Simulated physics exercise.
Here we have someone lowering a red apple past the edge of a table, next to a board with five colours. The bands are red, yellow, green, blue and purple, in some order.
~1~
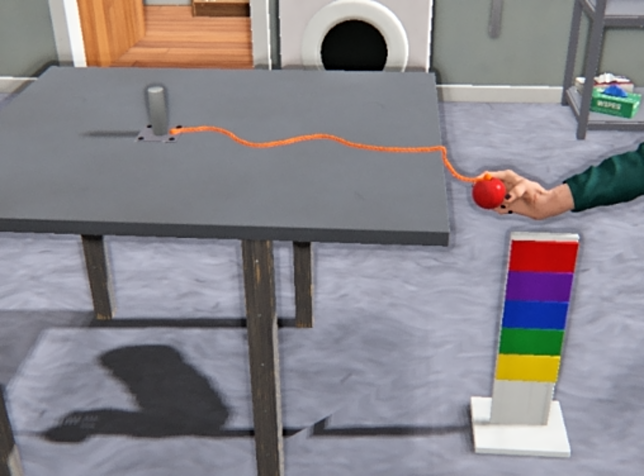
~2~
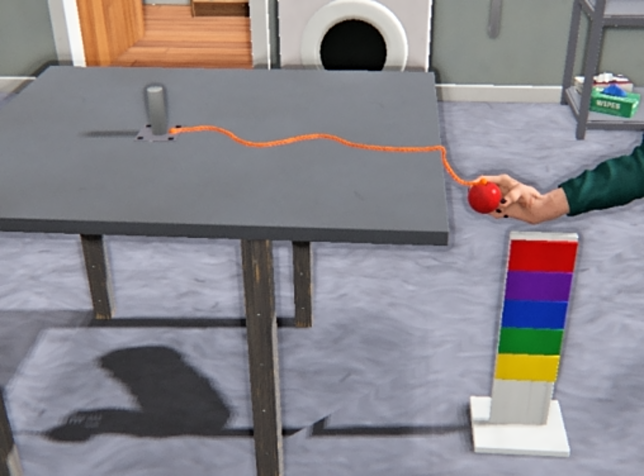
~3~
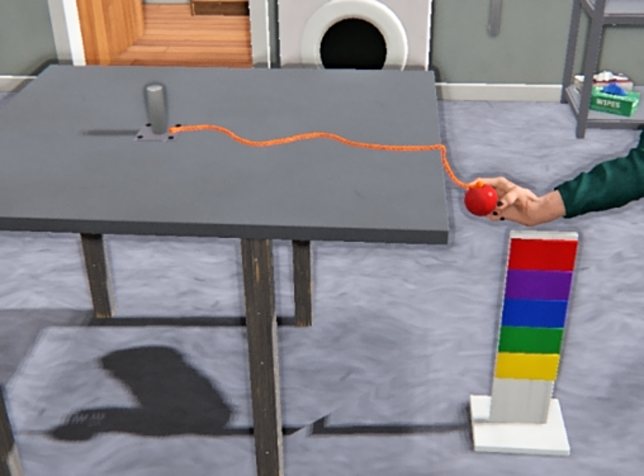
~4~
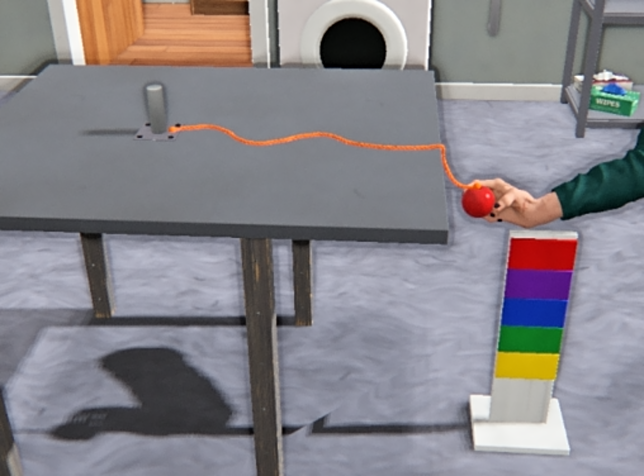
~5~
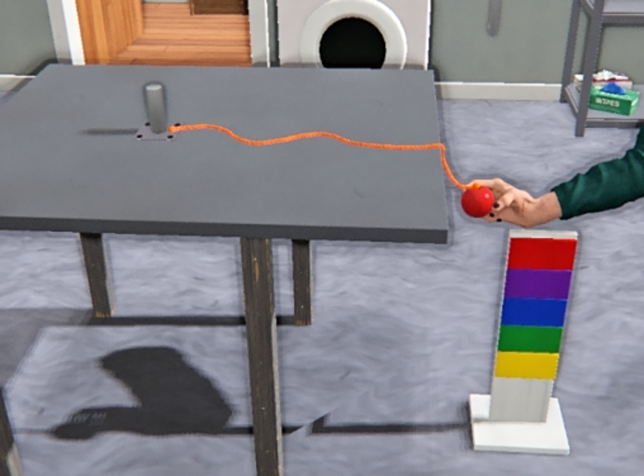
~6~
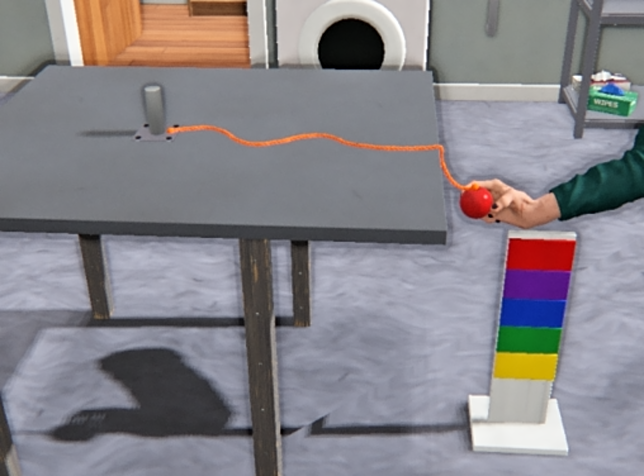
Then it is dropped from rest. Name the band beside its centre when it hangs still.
Its centre hangs level with the red band.
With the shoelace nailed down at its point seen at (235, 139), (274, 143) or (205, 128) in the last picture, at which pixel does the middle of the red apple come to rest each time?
In that order: (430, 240), (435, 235) and (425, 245).
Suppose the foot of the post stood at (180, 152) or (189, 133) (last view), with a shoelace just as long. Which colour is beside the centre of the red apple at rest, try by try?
In that order: Purple; purple.
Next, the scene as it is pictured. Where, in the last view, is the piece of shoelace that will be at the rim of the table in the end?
Near (407, 149).
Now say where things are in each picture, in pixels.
Red apple (489, 193); red (543, 258); purple (539, 287); blue (535, 316); green (531, 343); yellow (528, 369), in the first picture.
Red apple (485, 198); shoelace through (204, 128) (247, 144) (309, 137) (367, 147) (434, 149), in the second picture.
Red apple (481, 200), in the third picture.
Red apple (479, 202); shoelace through (204, 127) (247, 142) (309, 136) (366, 146) (434, 148), in the fourth picture.
Red apple (478, 202), in the fifth picture.
Red apple (476, 203); shoelace through (202, 128) (245, 143) (307, 136) (365, 146) (432, 148), in the sixth picture.
Early on, apple near (451, 241); level with red.
Midway, apple near (428, 248); level with red.
Near the end, apple near (419, 247); level with red.
Finally, apple near (426, 249); level with red. Its middle rests at the red band.
